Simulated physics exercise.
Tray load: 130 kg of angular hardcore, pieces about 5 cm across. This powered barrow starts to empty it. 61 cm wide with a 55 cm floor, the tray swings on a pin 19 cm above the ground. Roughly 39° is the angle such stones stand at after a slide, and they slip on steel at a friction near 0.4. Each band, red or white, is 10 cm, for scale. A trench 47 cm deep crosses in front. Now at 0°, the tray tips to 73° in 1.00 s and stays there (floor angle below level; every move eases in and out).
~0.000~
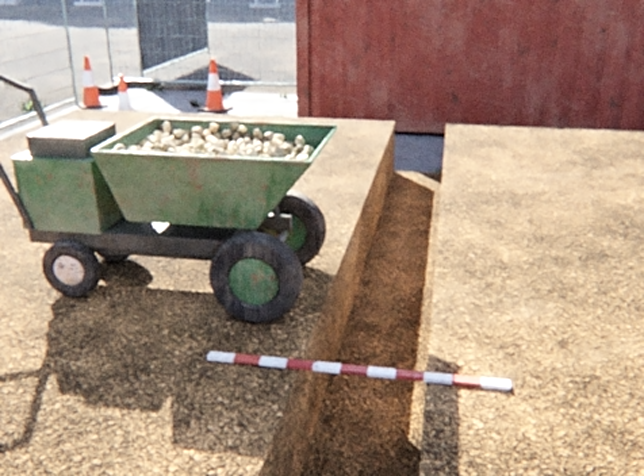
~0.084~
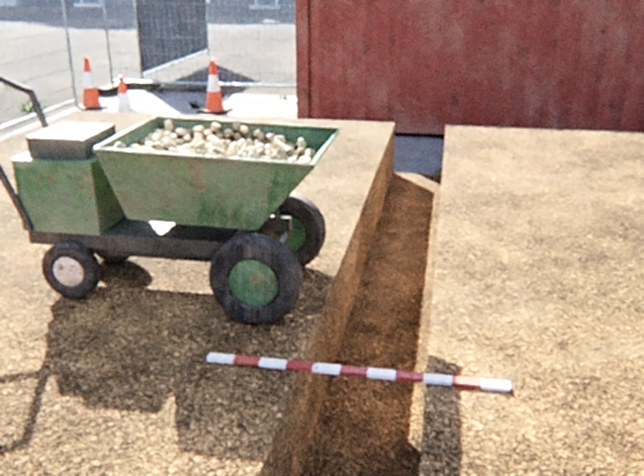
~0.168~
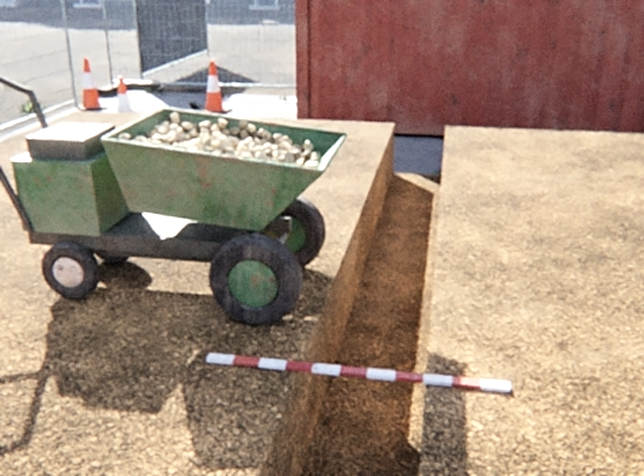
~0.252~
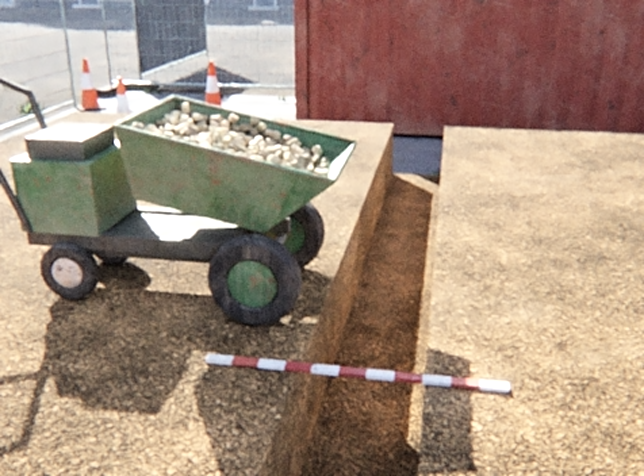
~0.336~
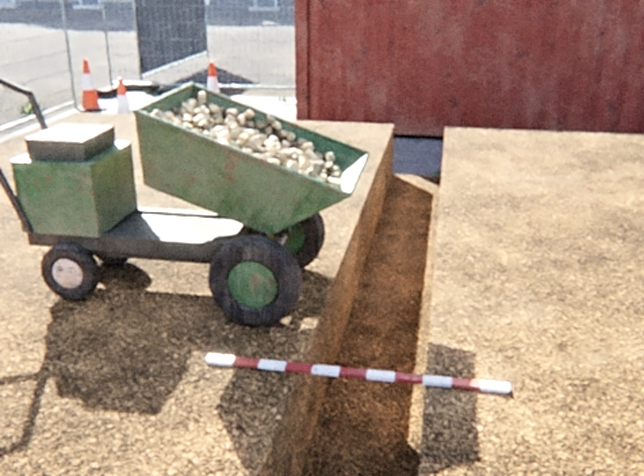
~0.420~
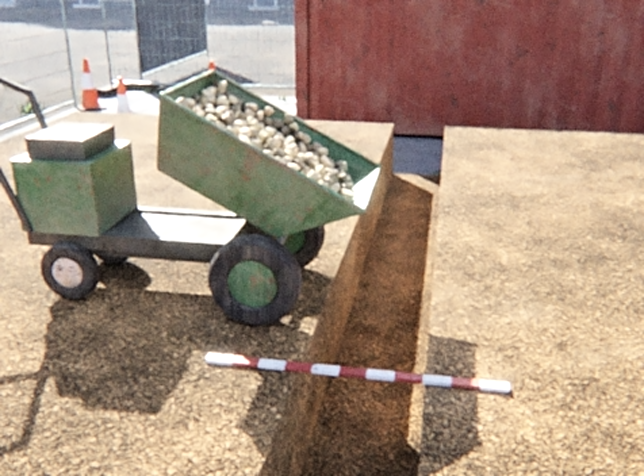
On a sunlit gravel yard with a red wall and traffic cones behind, a green powered barrow loaded with pale stones stands beside a trench, a red-and-white pole lying across it. The tray begins level, then its rear rises and its front lip dips steadily rightward, the stones shifting with it.
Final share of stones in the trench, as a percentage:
70 per cent.
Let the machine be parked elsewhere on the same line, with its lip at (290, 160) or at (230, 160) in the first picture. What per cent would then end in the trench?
Roughly 85 in a hundred from the first, 100 in a hundred from the second.
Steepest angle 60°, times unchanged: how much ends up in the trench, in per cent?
Roughly 25%.
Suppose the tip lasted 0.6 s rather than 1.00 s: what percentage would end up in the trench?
Around 50 per cent would end in the trench.
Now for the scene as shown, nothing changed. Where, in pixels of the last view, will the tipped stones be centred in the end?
I'd point somewhere around (412, 372).
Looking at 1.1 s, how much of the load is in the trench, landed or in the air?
At that moment: Approx. 15 %.
After 0.8 s the floor is at 62°; 100 % in the tray; the foremost stones are at (391, 248).
After 1.1 s the floor is at 73°; 69 % in the tray, 16 % in the trench, 15 % past the trench; the foremost stones are at (481, 309).
After 1.5 s the floor is at 73°; 35 % in the tray, 34 % in the trench, 31 % past the trench; the foremost stones are at (583, 294).
After 3.4 s the floor is at 73°; 0 % in the tray, 70 % in the trench, 30 % past the trench; the foremost stones are at (631, 298).
